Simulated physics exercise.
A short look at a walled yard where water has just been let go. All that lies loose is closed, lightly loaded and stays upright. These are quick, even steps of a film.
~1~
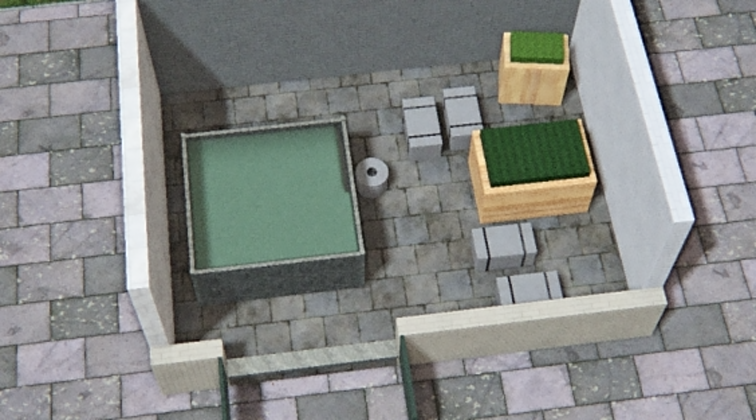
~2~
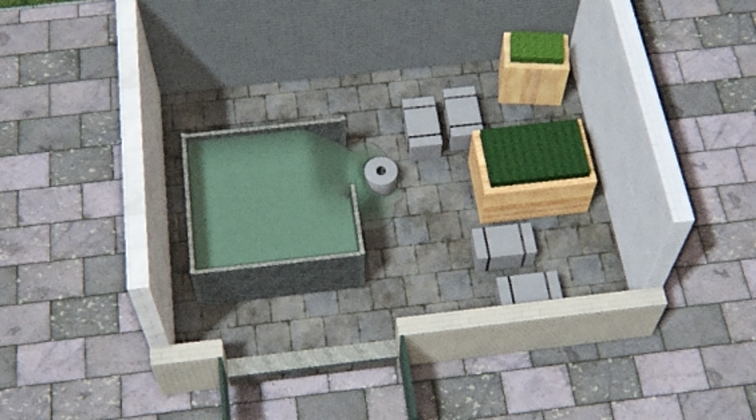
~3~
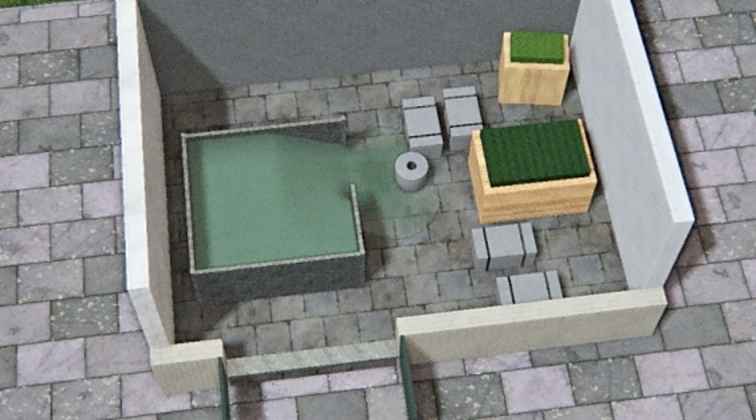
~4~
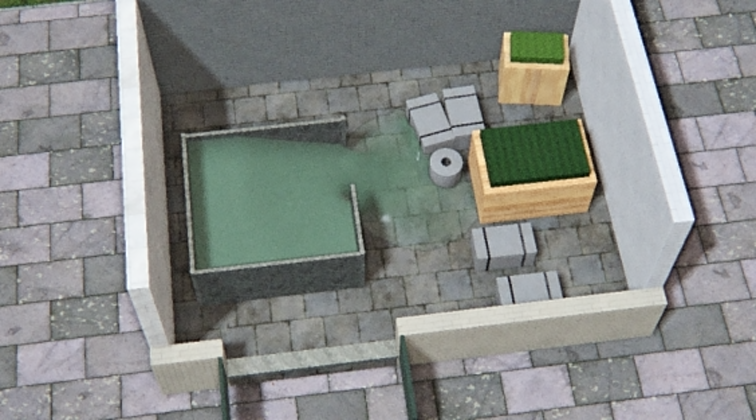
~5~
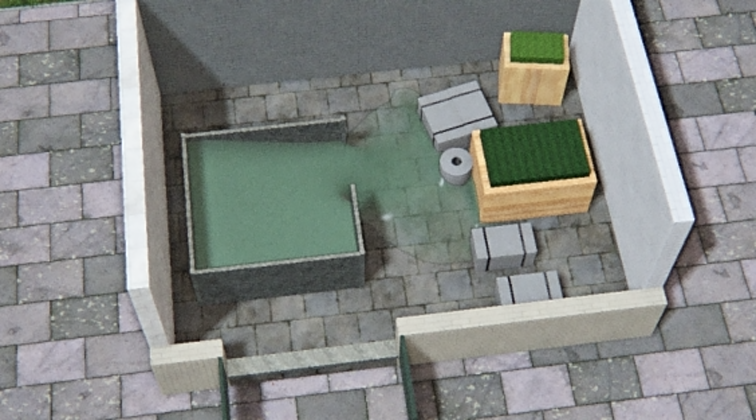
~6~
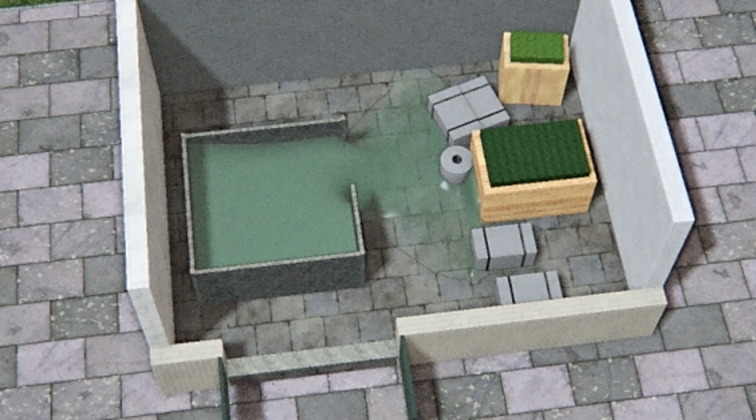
Green water pouring from a tank pushes a round grey tub rightward in a paved yard, then shifts two grey boxes.
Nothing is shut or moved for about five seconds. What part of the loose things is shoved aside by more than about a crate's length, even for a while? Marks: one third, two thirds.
Share: Two thirds or above.
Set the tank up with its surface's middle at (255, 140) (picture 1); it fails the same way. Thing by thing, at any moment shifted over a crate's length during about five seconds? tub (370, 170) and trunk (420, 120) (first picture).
One after the other: No, yes.
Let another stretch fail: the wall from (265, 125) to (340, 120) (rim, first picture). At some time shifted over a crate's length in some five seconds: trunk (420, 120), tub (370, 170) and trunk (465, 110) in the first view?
As listed: Moved that far, no, moved that far.
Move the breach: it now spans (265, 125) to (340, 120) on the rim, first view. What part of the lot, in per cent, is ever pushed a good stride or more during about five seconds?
Close to 60 %.
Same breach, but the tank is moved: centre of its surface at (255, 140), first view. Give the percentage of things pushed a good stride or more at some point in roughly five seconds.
About 60 per cent.
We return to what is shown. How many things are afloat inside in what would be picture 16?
The number is 4.
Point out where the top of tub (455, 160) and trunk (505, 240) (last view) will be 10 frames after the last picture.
Close to (437, 124) and (558, 259).
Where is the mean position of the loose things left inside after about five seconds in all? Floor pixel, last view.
Around (452, 173).
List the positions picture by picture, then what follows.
A tub at (372, 172), on the bottom; a trunk at (422, 121) rests on the ground; 0 of 5 have shifted, in the first picture.
A tub at (381, 171) rests on the ground, close to its start; a trunk at (422, 121), on the bottom; 1 of 5 have shifted, in the second picture.
A tub at (412, 166) rests on the ground, a stride from its start; a trunk at (422, 121) rests on the ground; 1 of 5 have shifted, in the third picture.
A tub at (446, 162), on the bottom, a stride from its start; a trunk at (430, 119) rests on the ground, close to its start; 2 of 5 have shifted, in the fourth picture.
A tub at (457, 162), on the bottom, a stride from its start; a trunk at (443, 116) rests on the ground, close to its start; 3 of 5 have shifted, in the fifth picture.
A tub at (457, 160), afloat, a stride from its start; a trunk at (455, 112) rests on the ground, a stride from its start; 3 of 5 have shifted, in the sixth picture.
A moment on, 2 of 5 are well off their spots; 2 afloat.
Next, 4 of 5 are well off their spots; 4 afloat.
Later, 5 of 5 are well off their spots; 4 afloat.
In the end, 4 of 5 are well off their spots, and 5 have been at some point; 4 afloat.
